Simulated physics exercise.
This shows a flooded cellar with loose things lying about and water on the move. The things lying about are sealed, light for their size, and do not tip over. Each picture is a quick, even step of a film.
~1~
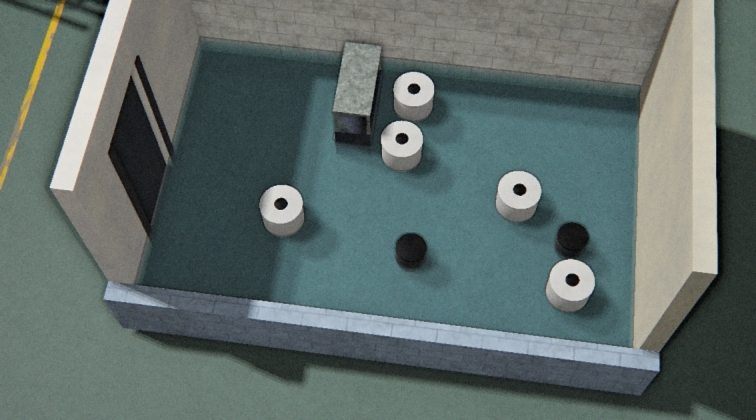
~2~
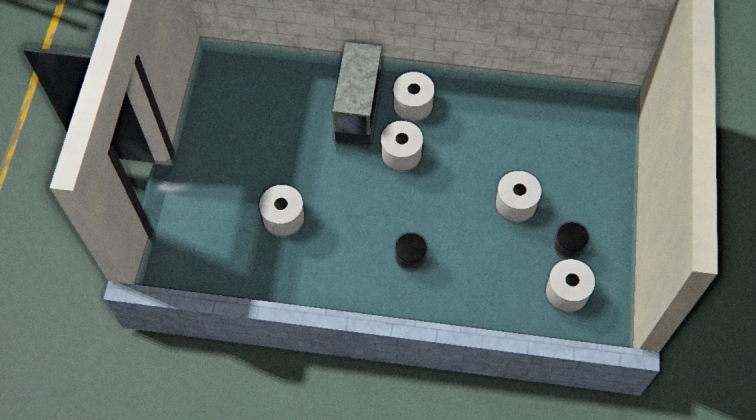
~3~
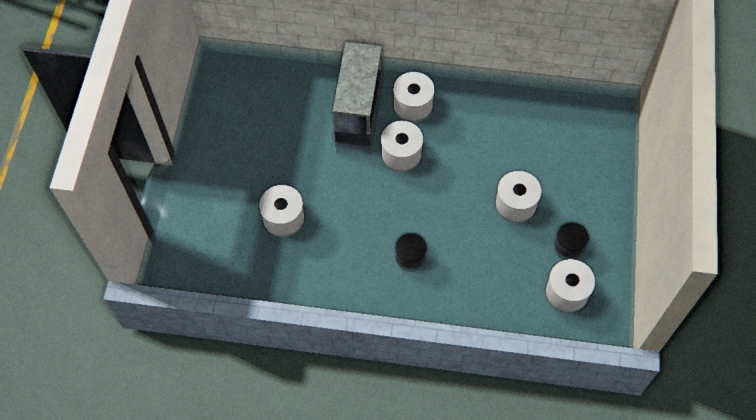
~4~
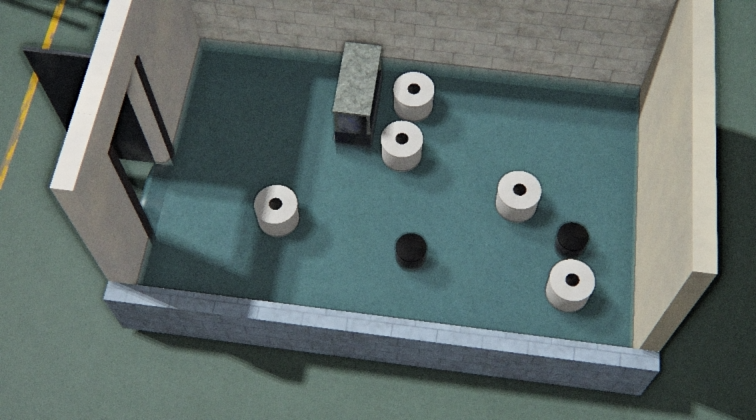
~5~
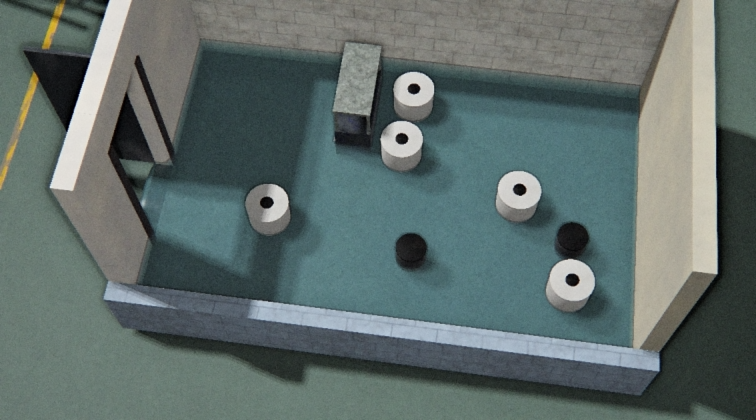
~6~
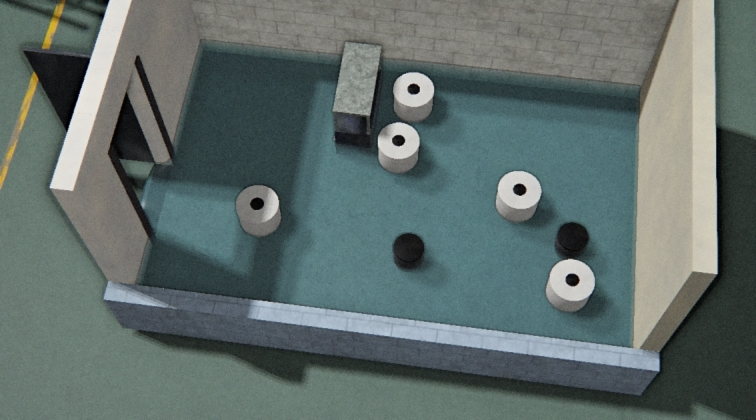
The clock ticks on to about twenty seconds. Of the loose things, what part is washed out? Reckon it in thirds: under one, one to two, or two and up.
The portion will probably sit in the middle band.
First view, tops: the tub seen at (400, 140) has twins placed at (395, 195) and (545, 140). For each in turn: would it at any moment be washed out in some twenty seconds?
Well, the first one leaves, but the second one never leaves.
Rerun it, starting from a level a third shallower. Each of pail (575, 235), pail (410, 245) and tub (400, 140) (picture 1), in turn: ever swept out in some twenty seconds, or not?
Outcomes, first to last: Kept back, departed, departed.
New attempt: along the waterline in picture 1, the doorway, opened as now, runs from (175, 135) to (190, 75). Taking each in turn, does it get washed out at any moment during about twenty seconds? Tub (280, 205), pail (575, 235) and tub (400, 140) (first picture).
Answer, item by item: Lost, not lost, lost.
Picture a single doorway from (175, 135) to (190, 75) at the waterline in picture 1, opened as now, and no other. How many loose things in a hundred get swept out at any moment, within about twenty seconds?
Share reached: 30 %.
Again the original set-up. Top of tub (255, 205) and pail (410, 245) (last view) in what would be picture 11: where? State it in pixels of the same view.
About (201, 195), then about (365, 247).
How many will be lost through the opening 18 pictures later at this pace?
That comes to 1.
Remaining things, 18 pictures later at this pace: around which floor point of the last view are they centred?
I'd put it roughly at (413, 219).
A moment on, 0 of 7 are out; 7 afloat.
Next, 1 of 7 are out; 6 afloat.
Later, 3 of 7 are out; 4 afloat.
In the end, 3 of 7 are out; 4 afloat.
